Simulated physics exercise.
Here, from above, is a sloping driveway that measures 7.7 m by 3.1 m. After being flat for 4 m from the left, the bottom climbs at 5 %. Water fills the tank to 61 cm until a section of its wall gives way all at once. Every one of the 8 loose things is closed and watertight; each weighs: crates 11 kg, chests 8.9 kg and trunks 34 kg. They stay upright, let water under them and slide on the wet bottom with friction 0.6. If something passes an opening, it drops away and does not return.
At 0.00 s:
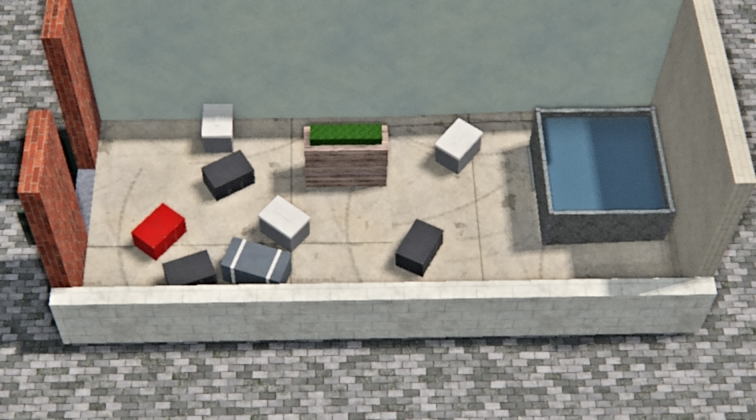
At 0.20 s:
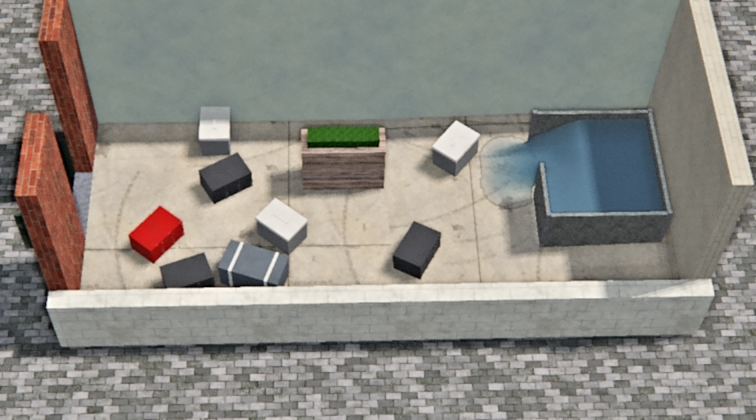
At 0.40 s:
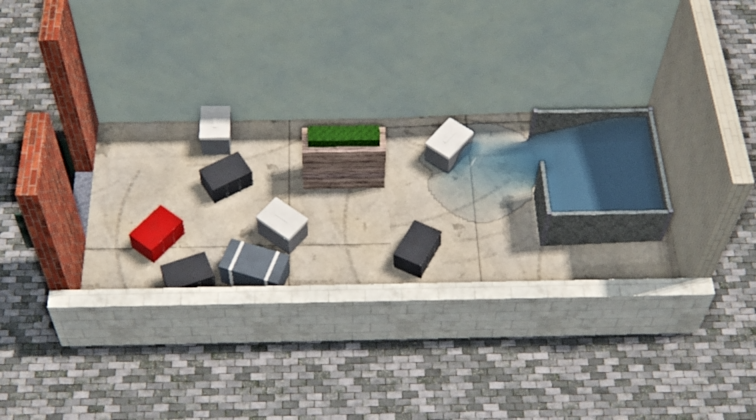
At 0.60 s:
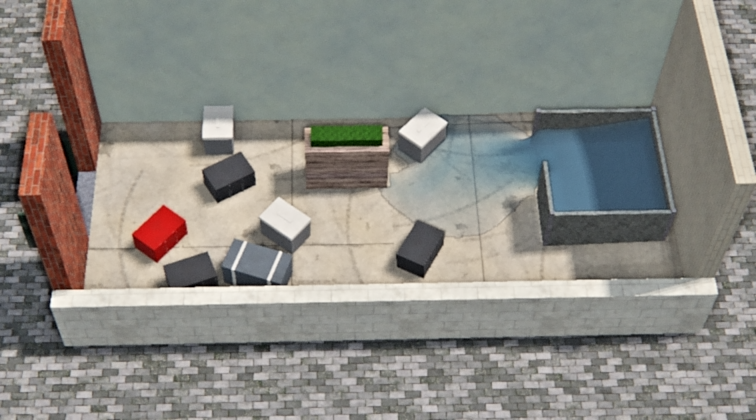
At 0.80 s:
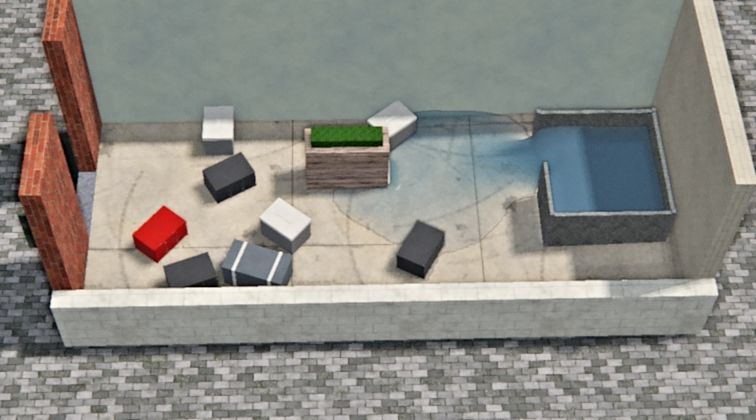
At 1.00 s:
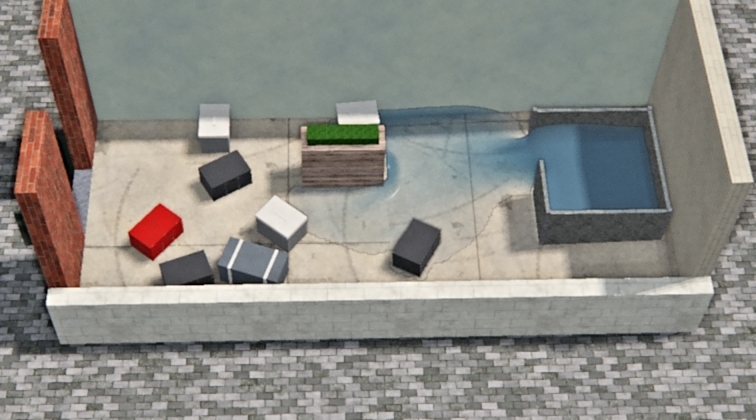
Water pours from the tank across the ground and pushes a white crate behind the planter.
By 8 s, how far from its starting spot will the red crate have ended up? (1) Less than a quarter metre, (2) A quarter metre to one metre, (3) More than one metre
A quarter metre to one metre (2).
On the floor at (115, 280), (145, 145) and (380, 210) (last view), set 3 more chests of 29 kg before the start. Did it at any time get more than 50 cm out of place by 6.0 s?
Order as asked - stays inside, goes beyond, goes beyond.
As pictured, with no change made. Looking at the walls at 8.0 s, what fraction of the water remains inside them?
About 74 per cent.
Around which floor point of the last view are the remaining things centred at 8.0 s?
(222, 243).
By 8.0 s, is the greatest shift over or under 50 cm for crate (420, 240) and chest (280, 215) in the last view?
The first one falls shy and the second one tops the mark.
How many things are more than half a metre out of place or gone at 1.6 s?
The count is 1.
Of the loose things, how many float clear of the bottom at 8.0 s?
At that point I count 4.
After 1.6 s the red crate is near (155, 225), 0.0 m from its start, aground; 0 of 8 are out; 1 afloat.
After 3.6 s the red crate is near (105, 238), 0.7 m from its start, afloat; 1 of 8 are out; 4 afloat.
After 5.6 s the red crate is near (112, 243), 0.6 m from its start, afloat; 2 of 8 are out; 5 afloat.
After 8.0 s the red crate is near (130, 249), 0.5 m from its start, afloat; 2 of 8 are out; 4 afloat.
